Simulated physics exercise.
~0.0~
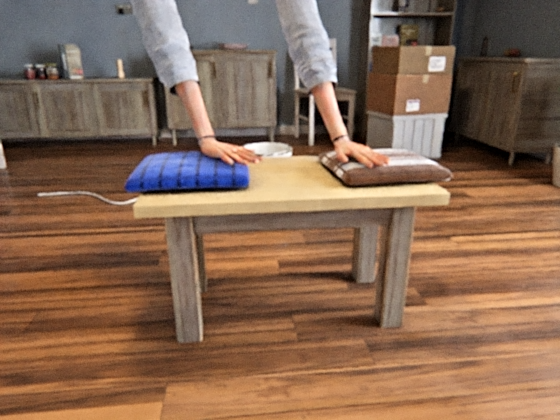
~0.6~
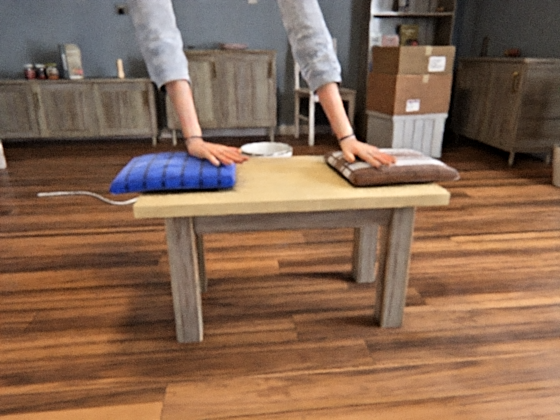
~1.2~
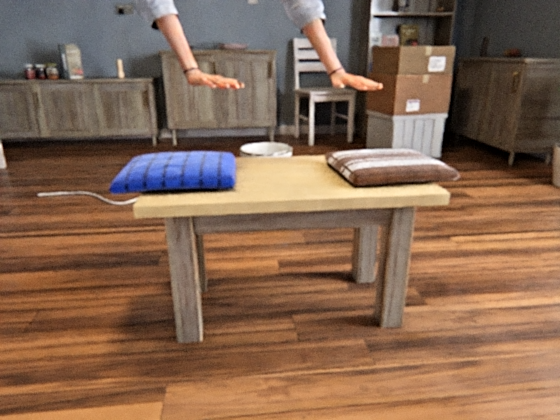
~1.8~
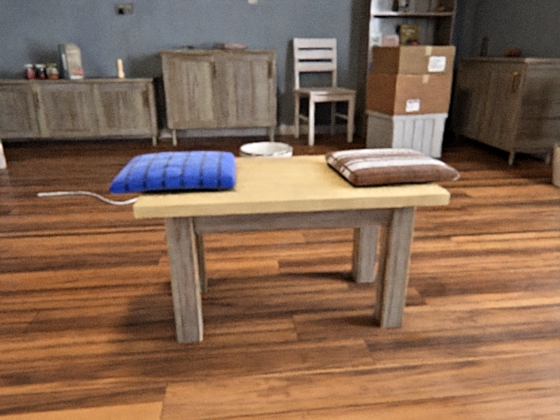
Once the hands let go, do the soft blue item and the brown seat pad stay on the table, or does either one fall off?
Both stay on the table. The blue item and the brown seat pad lie still at opposite ends after the hands have gone.
